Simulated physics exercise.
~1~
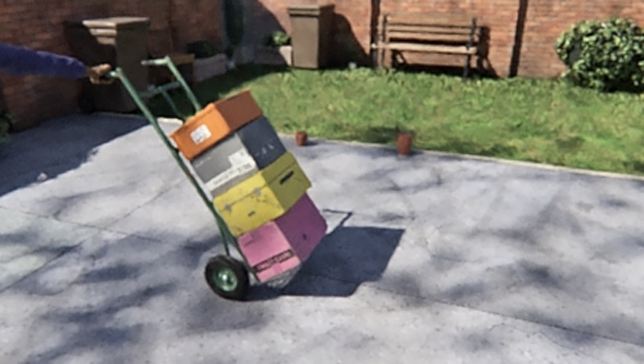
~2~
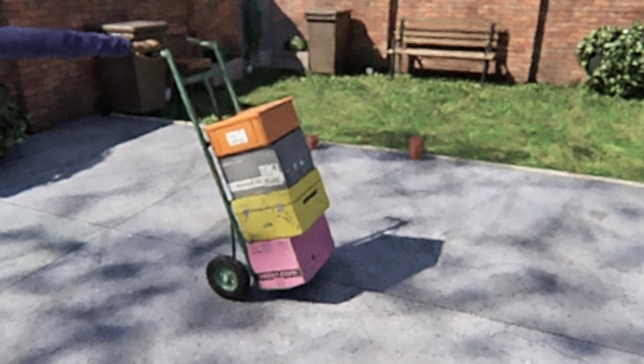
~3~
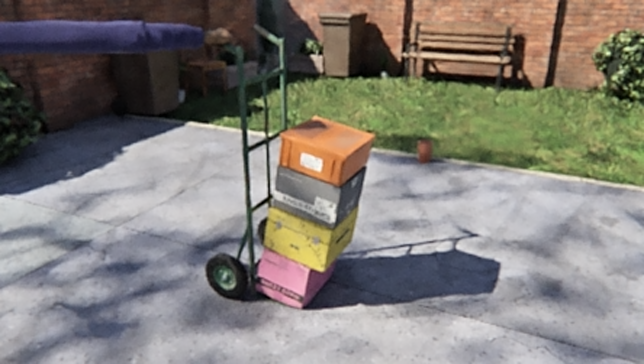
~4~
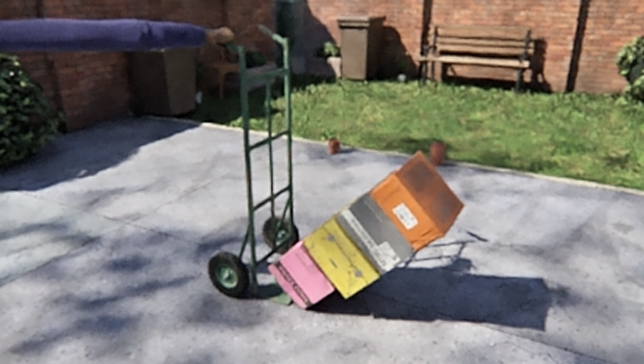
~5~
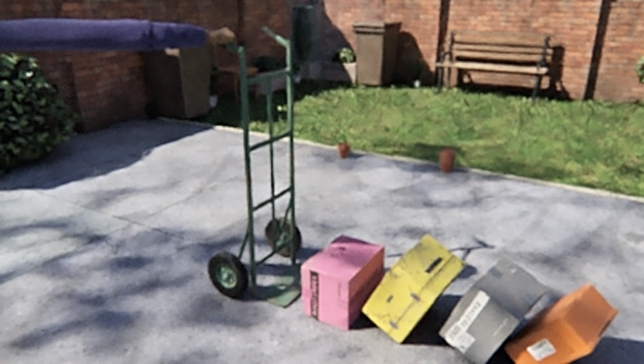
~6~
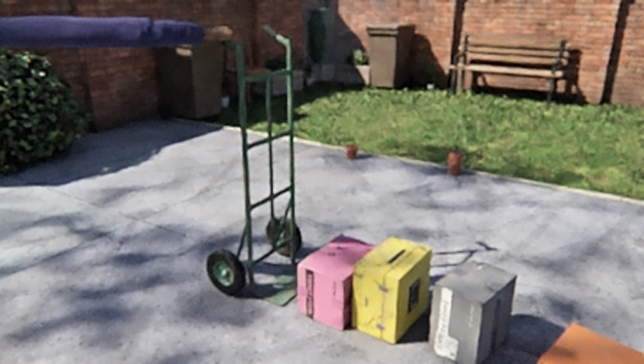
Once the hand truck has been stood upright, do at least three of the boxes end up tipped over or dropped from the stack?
Yes, at least three need picking up. The orange, grey and yellow boxes have dropped onto the paving, and the pink one has tipped over by the foot of the truck.
